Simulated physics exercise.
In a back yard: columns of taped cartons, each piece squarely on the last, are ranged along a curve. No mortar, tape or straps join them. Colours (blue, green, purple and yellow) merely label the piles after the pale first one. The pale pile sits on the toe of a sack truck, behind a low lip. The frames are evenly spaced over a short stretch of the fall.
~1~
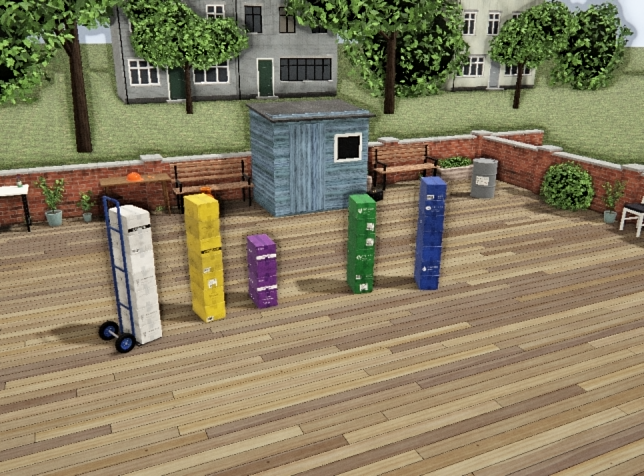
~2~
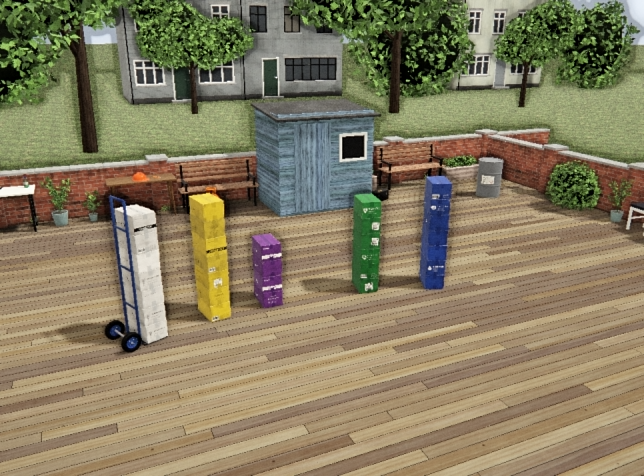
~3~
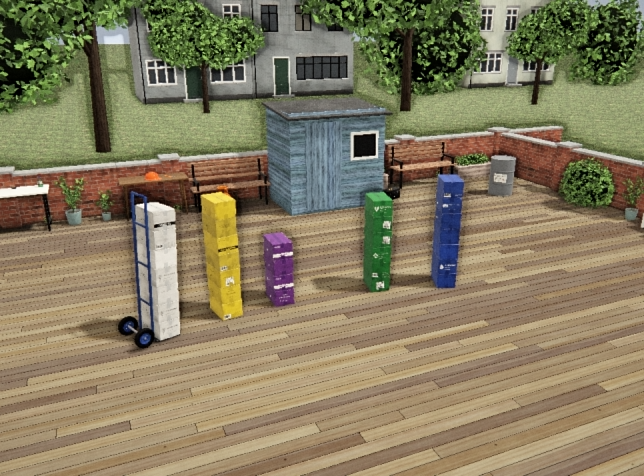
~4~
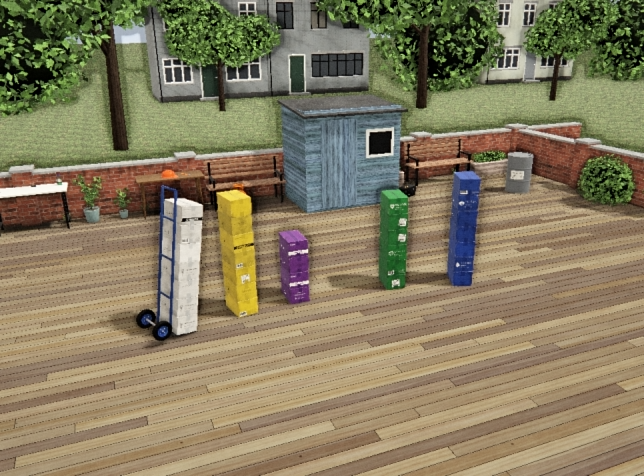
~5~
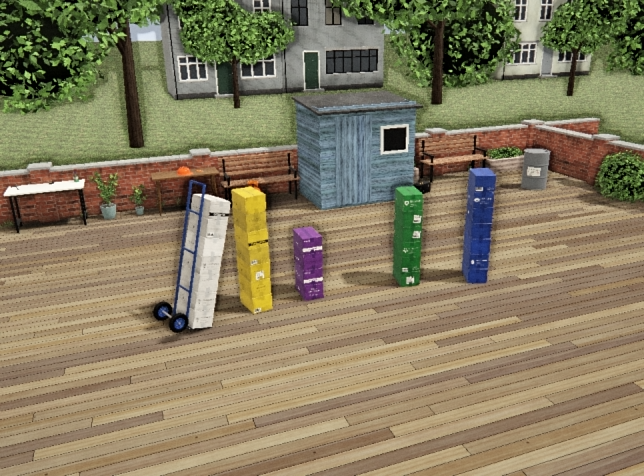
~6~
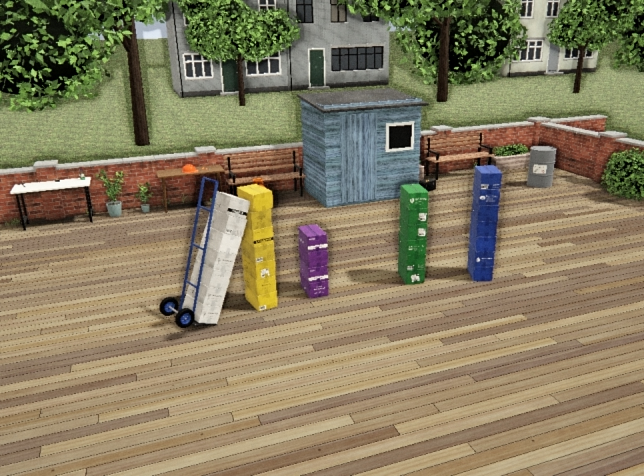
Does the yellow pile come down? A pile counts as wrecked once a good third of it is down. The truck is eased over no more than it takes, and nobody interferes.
The yellow pile collapses.
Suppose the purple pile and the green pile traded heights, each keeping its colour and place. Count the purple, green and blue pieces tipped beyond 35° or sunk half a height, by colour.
Pile by pile, purple 6, green 3, blue 0.
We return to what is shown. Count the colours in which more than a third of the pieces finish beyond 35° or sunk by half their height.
2 of them.
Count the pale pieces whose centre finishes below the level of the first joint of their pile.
6 of them.
Soon, 7 of the pale pile down; none of the 7 yellow cartons down (0 of 24 in all colours); top yellow carton tipped clearly.
A while on, 7 of the pale pile down; 6 of the 7 yellow cartons down (6 of 24 in all colours); top yellow carton tipped right over, some two heights lower; top purple carton tipped a little.
Towards the end, 7 of the pale pile down; 7 of the 7 yellow cartons down (11 of 24 in all colours); top yellow carton upside down; top purple carton tipped steeply, some two heights lower.
Finally, 7 of the pale pile down; 7 of the 7 yellow cartons down (11 of 24 in all colours); top yellow carton upside down; top purple carton on its side. Seen by the last camera, middles, top yellow carton near (389, 263), top purple carton near (381, 267).
